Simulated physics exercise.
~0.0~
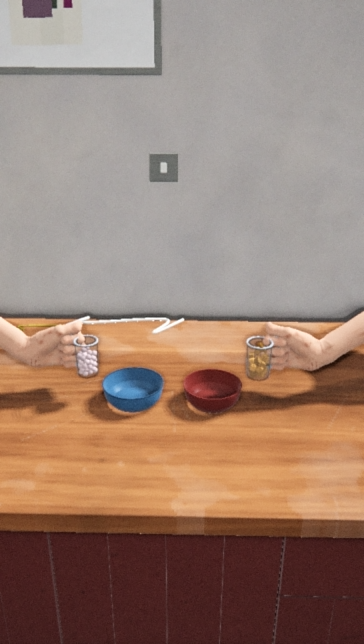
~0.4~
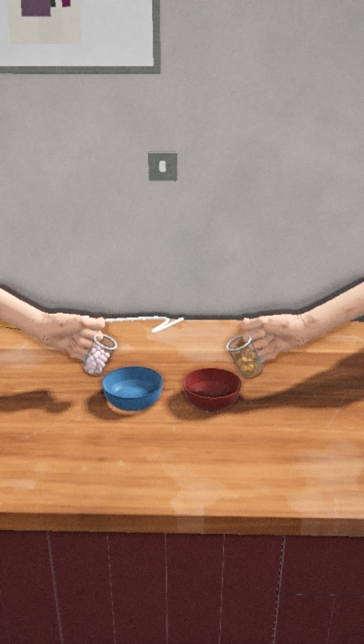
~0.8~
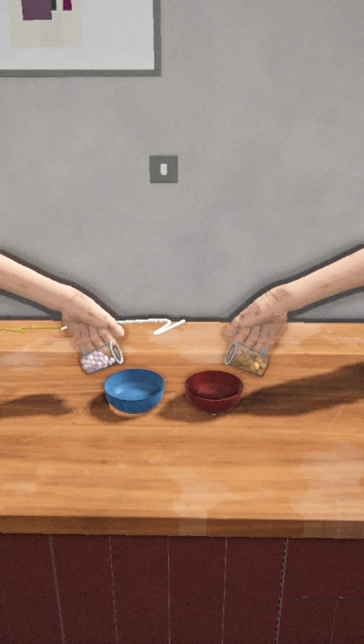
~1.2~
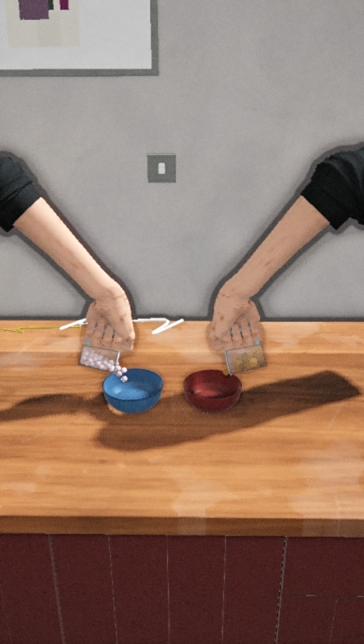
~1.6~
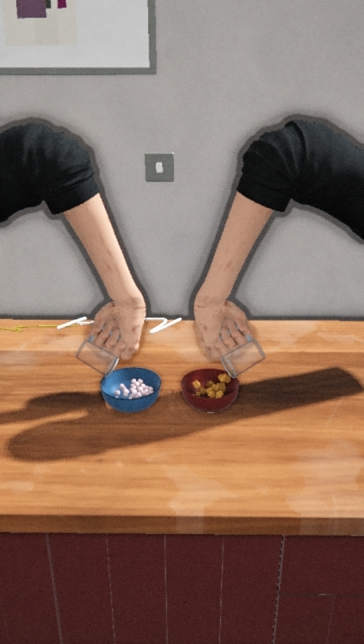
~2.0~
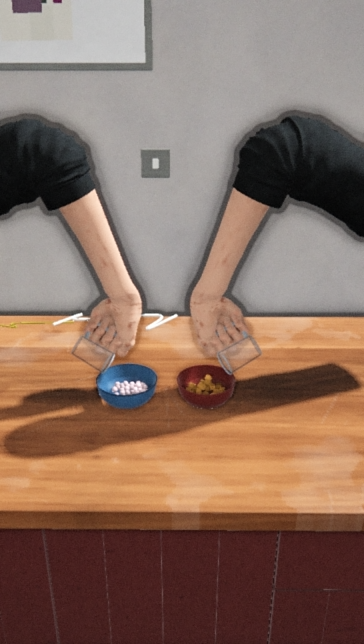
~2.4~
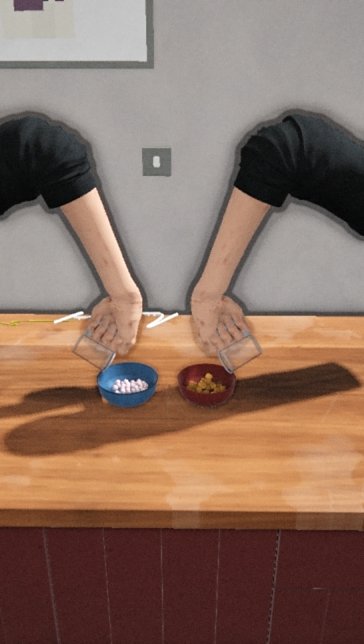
Two hands reach in from the left and right over a wooden counter with a dark red front, seen from across it against a grey wall with a switch and part of a framed picture. Each holds a small clear cup, the left with pale pinkish pieces, the right with golden-brown ones, beside a blue bowl and a dark red bowl. The hands move inward and tip the cups onto their sides. As the dark-sleeved arms rise, the cups turn over and the pieces drop into the bowls, the left starting slightly ahead. Finally, the emptied cups stay tilted above, with every piece inside the bowls.
